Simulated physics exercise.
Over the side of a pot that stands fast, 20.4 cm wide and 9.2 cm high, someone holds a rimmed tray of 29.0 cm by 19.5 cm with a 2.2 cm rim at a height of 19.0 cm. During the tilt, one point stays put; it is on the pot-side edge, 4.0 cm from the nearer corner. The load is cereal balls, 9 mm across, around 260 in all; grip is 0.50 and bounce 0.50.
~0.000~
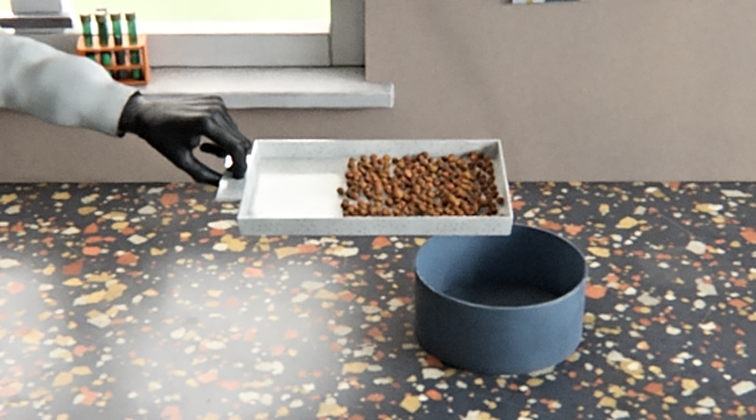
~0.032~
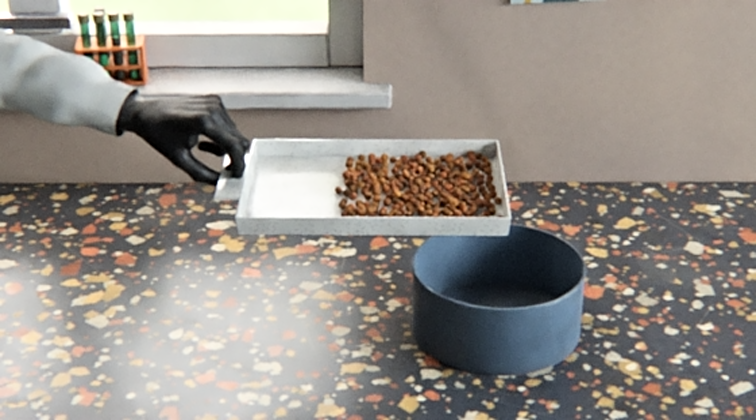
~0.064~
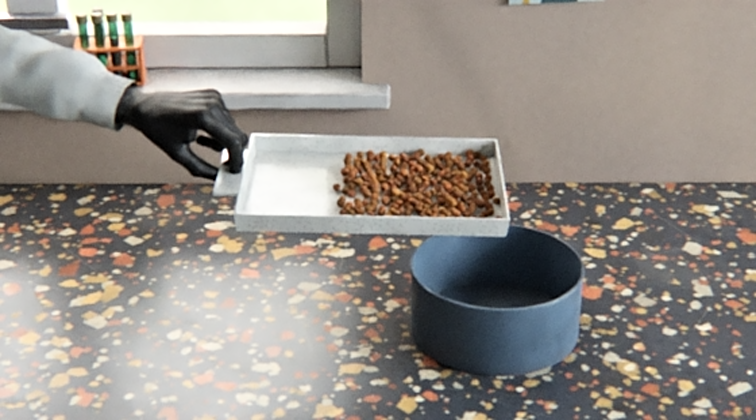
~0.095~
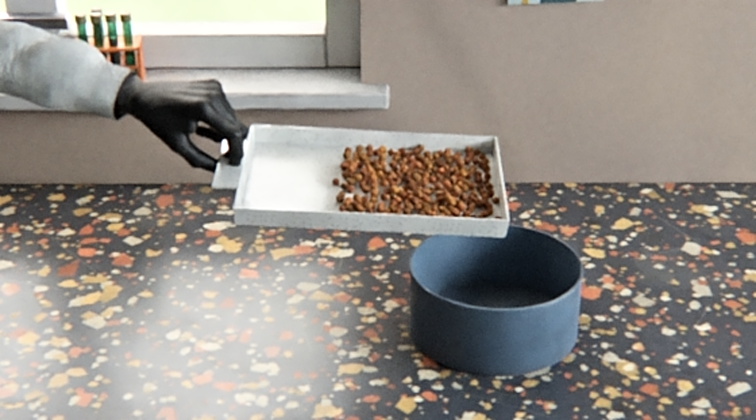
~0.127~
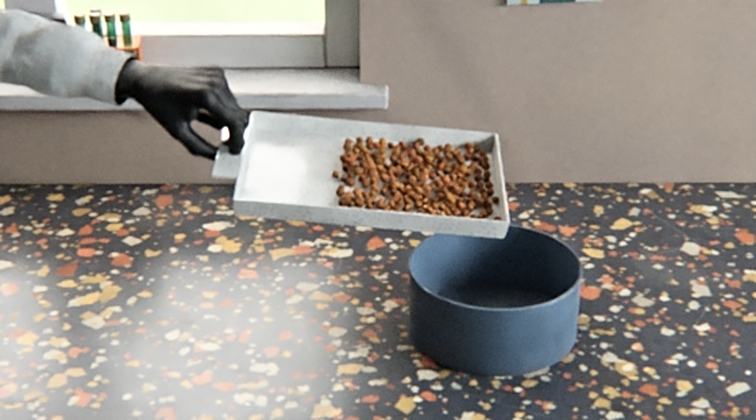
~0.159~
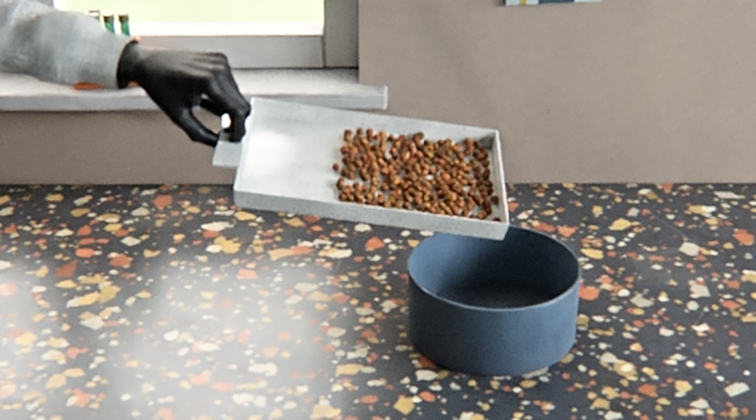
A black-gloved hand in a pale grey sleeve reaches in from the left and raises the near end of a white rimmed tray, steadily tilting it down to the right. Small brown balls cover the tray's right half, above a dark blue round pot on a speckled dark counter. Seen from slightly above, before a window and beige wall, the view drifts very slightly while the balls keep their place.
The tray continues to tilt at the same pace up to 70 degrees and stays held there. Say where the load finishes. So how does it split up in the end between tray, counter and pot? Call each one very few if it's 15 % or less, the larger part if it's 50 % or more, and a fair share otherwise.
I'd say tray the larger part, counter very few, pot very few.
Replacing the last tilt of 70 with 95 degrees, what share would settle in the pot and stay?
I'd say close to 5 percent.
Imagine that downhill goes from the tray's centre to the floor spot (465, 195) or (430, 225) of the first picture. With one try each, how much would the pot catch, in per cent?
About 0 per cent on the first try and 0 per cent on the second.
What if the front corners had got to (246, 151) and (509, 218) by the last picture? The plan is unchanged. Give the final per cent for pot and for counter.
Split: Pot = 15, counter = 5.
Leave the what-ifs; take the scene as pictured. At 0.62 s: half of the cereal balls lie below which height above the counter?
Some 26 cm.
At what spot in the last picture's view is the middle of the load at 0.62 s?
The load's centre is near (473, 157) at that time.
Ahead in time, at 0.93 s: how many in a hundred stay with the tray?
About 100 per cent.
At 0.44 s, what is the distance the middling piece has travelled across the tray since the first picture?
Roughly 3 cm.
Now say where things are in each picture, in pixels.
Tray tilt 0 degrees, front corners at (240, 217) and (510, 216); middle of the pieces at (425, 190); pot at (501, 263), in the first frame.
Tray tilt 0 degrees, front corners at (238, 216) and (508, 217); middle of the pieces at (423, 190), in the second frame.
Tray tilt 2 degrees, front corners at (237, 213) and (507, 218); middle of the pieces at (422, 188), in the third frame.
Tray tilt 4 degrees, front corners at (236, 206) and (506, 219), lowest corner right front; middle of the pieces at (421, 185), in the fourth frame.
Tray tilt 7 degrees, front corners at (236, 198) and (506, 221), lowest corner right front; middle of the pieces at (421, 181), in the fifth frame.
Tray tilt 11 degrees, front corners at (237, 188) and (506, 223), lowest corner right front; middle of the pieces at (421, 177); pot at (494, 264). The tray's pace is about 105 degrees a second, in the sixth frame.
After 0.44 s, tilt 40 degrees; the tray holds 100 %, the pot 0 %.
After 0.62 s, tilt 60 degrees; the tray holds 100 %, the pot 0 %.
Then, at 0.93 s, tilt 70 degrees; the tray holds 100 %, the pot 0 %.
At rest (1.8 s), tray 95 %, counter 5 %, pot 0 %.
